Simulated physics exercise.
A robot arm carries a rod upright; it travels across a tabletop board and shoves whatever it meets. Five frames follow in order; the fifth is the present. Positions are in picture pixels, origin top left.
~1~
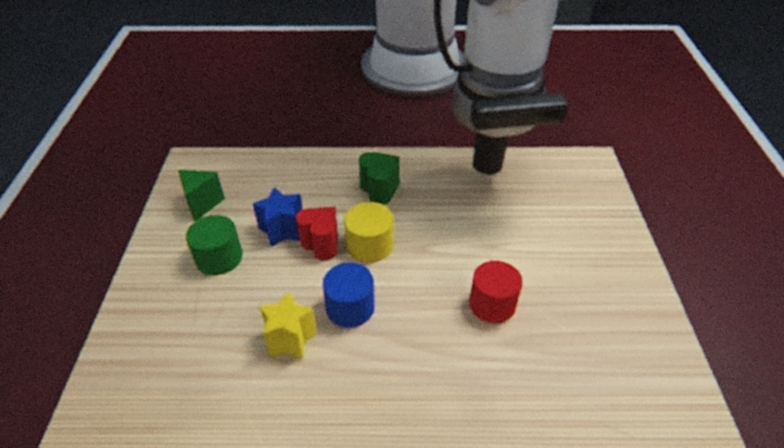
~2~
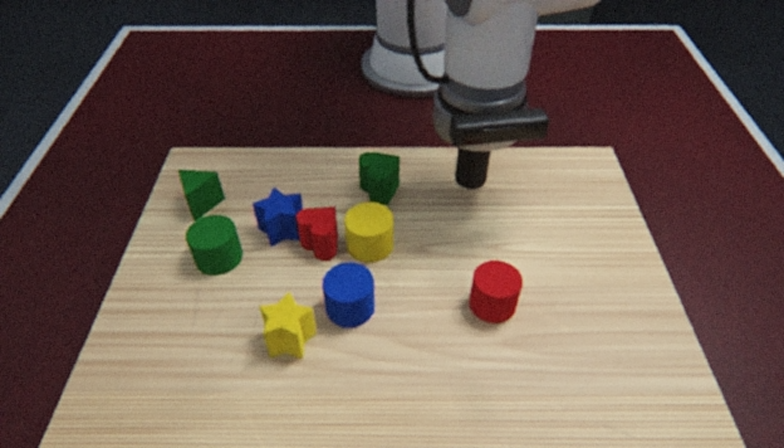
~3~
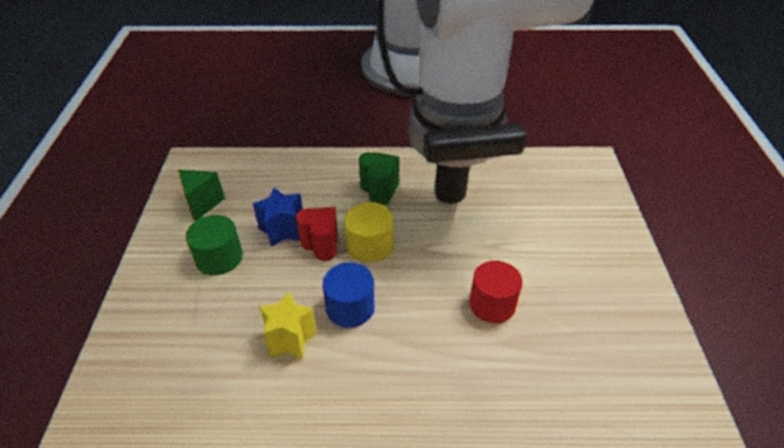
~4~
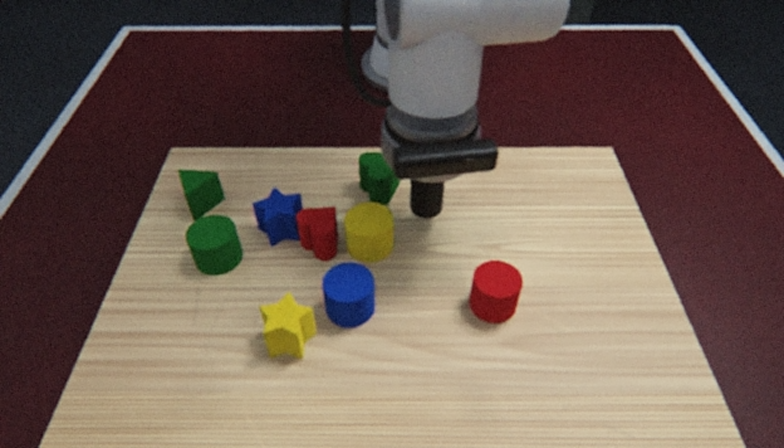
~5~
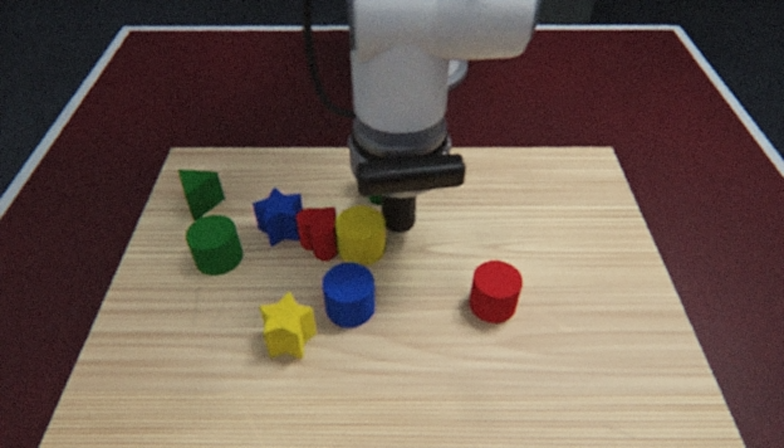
On a wooden board scattered with colored blocks, a robot arm swept its dark rod down and to the left from the back, then nudged the yellow round block slightly left toward the red one.
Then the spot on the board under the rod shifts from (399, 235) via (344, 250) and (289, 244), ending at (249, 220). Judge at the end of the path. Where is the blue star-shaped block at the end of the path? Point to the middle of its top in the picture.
It will end up at (231, 175).
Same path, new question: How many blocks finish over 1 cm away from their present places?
Displaced: Three or more.
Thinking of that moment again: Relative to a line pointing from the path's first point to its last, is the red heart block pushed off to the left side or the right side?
Its sideways move is to the left.
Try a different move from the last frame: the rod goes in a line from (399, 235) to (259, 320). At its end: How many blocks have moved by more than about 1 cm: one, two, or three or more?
I think three or more will be displaced.
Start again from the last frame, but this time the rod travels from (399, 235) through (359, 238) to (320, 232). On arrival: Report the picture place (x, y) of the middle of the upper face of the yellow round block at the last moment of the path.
It should be at about (320, 239).
On the path given first. One third of the way, rod at (341, 236); blue star-shaped block at (263, 200), turned 45° clockwise; red heart block at (275, 231), turned 35° clockwise; yellow round block at (308, 247).
Two thirds of the way, rod at (285, 229); blue star-shaped block at (263, 199), turned 45° clockwise; red heart block at (256, 236), turned 50° clockwise; yellow round block at (297, 255).
At the end, rod at (245, 206); green triangular piece at (192, 177); blue star-shaped block at (231, 175), turned 60° clockwise; red heart block at (253, 236), turned 40° clockwise; yellow round block at (297, 255).
